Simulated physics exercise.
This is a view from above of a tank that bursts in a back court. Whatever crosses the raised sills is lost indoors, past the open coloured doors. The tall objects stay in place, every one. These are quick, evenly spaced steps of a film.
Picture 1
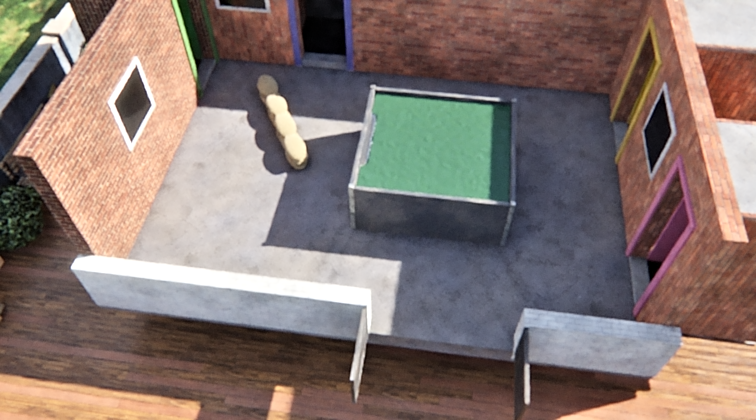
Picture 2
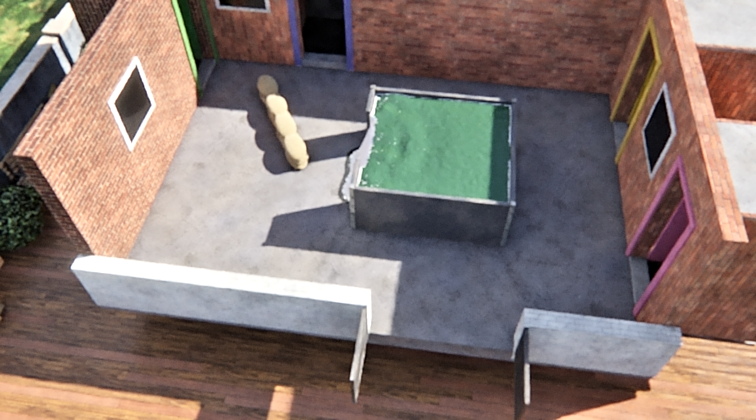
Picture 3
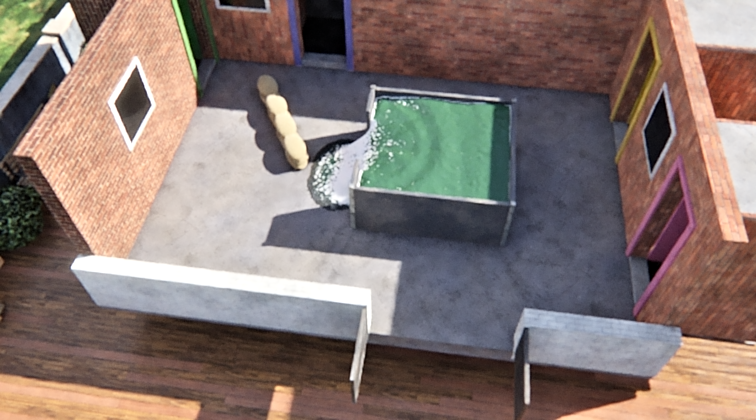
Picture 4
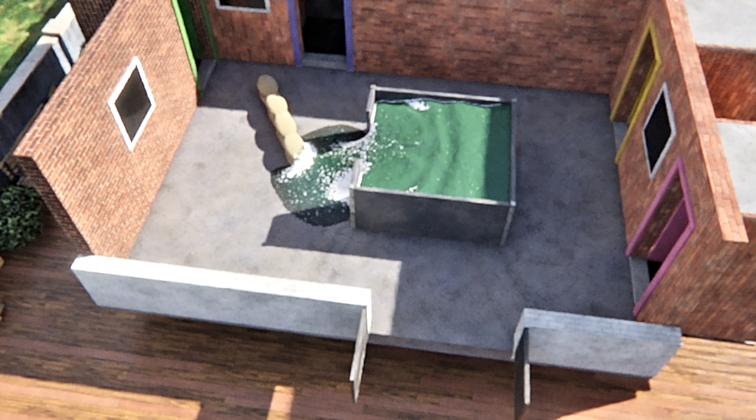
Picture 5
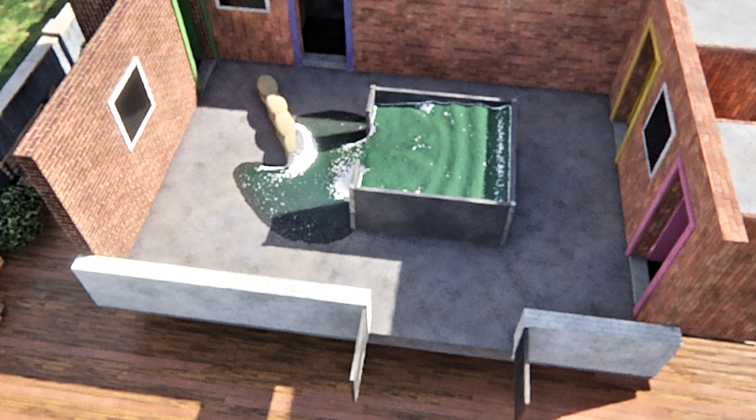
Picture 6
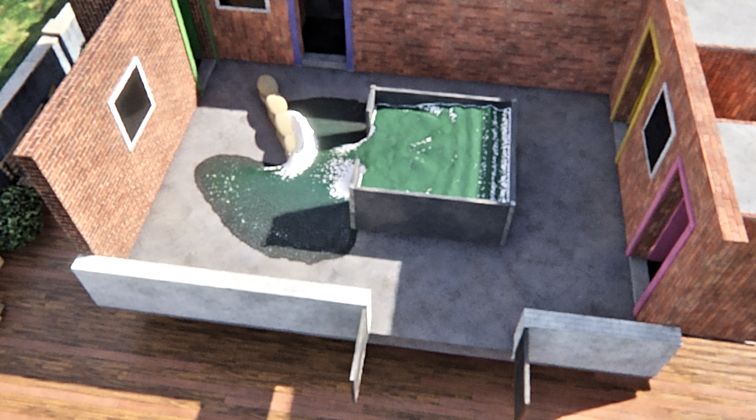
In this clip, seen from above, green water in a rectangular tank in a brick-walled court bursts out through a gap on the left side, spreading left across the grey floor and foaming white around a row of rounded tan objects.
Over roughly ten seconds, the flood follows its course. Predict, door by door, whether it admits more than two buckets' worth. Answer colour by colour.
One by one: The pink door gets too much water coming through, the blue door gets too much water coming through, the yellow door gets too much water coming through, the green door gets too much water coming through.
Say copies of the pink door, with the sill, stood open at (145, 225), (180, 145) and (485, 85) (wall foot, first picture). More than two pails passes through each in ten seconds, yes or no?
Log: Door one is above the limit; door two is above the limit; door three is below the limit.
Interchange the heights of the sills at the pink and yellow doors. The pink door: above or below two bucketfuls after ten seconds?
After the swap, pink ends up over.
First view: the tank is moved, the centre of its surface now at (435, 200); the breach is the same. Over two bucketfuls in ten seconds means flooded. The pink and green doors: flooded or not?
My reading: The pink door falls short; the green door overshoots it.
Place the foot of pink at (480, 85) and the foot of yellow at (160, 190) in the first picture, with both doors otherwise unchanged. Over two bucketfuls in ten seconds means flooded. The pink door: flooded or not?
My reading: Pink lets less in.
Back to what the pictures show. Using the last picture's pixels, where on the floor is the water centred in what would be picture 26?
I'd place it roughly at (331, 180).
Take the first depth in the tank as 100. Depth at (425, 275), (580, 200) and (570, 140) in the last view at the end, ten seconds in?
First 4, next 10, last 6 in a hundred.
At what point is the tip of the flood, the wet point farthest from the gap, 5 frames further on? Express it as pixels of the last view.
Near (121, 274).
A moment on, water covers 35 % of the floor; the pink door not reached, the blue door under two buckets in, the yellow door not reached, the green door not reached.
Next, water covers 45 % of the floor; the pink door not reached, the blue door far over two buckets in, the yellow door not reached, the green door under two buckets in.
Then, water covers 55 % of the floor; the pink door not reached, the blue door far over two buckets in, the yellow door not reached, the green door over two buckets in.
Later, water covers 90 % of the floor; the pink door under two buckets in, the blue door far over two buckets in, the yellow door wet at the sill, nothing in, the green door far over two buckets in.
In the end, water covers 95 % of the floor; the pink door far over two buckets in, the blue door far over two buckets in, the yellow door over two buckets in, the green door far over two buckets in.
